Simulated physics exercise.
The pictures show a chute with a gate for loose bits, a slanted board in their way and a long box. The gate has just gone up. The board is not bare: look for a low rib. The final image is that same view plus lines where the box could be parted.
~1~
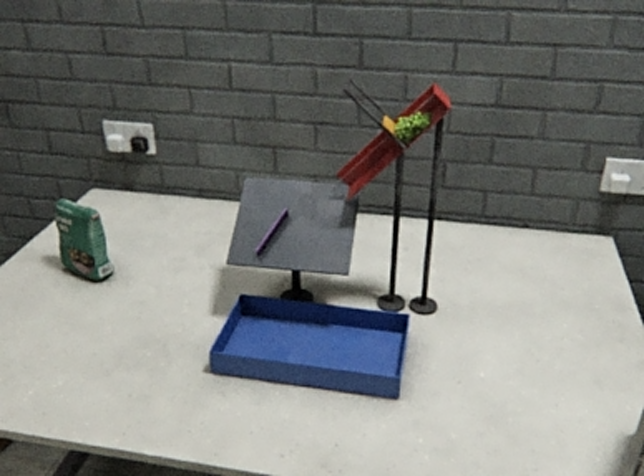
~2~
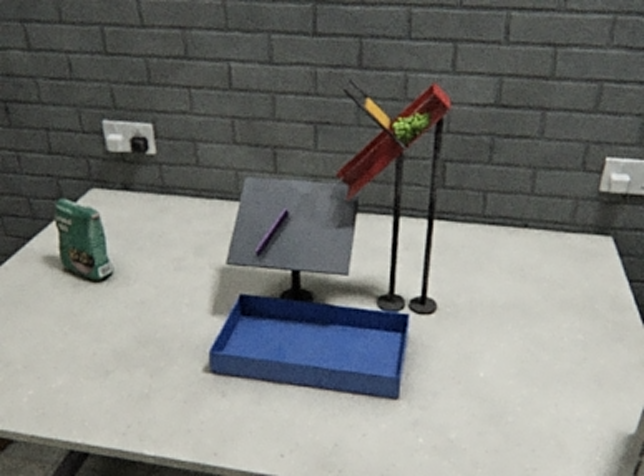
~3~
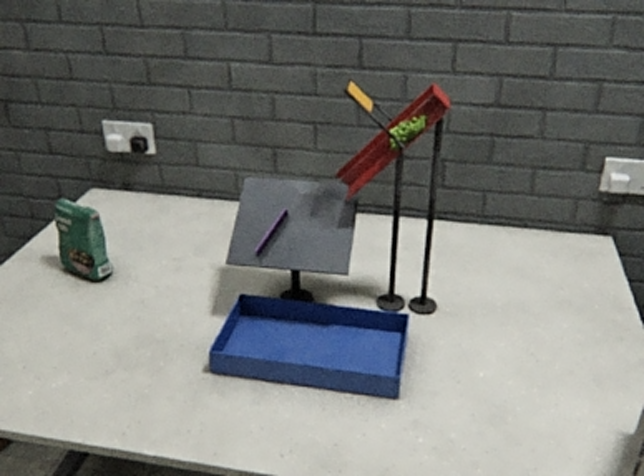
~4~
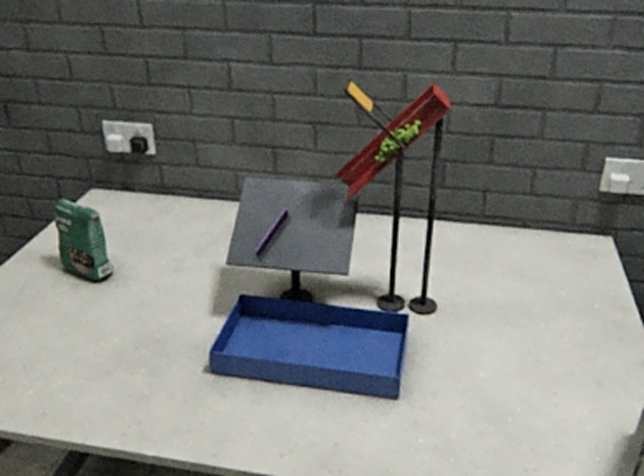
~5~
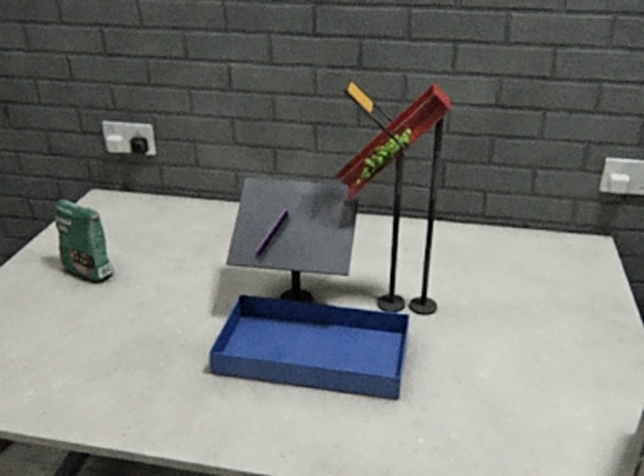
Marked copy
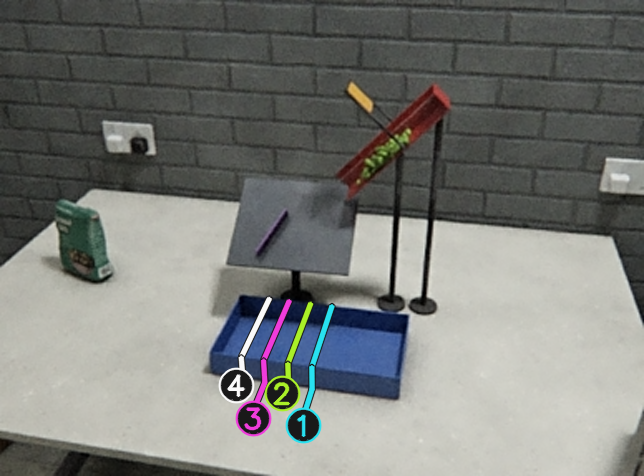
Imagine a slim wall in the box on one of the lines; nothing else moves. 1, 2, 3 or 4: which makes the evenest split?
Choose 4.
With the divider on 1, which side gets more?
The left side.
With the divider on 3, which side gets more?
The left side.
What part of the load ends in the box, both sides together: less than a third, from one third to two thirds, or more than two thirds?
About that: More than two thirds.
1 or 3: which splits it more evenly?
That is line 3.
On the marked copy, line 1 crosses the front rim at (312, 366); line 2 crosses the front rim at (288, 363); line 3 crosses the front rim at (263, 359); line 4 crosses the front rim at (241, 356).
With 1, of what is caught, all on the left of the divider, none on the right.
With 2, of what is caught, nearly all on the left of the divider, a small part on the right.
With 3, of what is caught, most on the left of the divider, about a quarter on the right.
With 4, of what is caught, about half on the left of the divider, about half on the right.
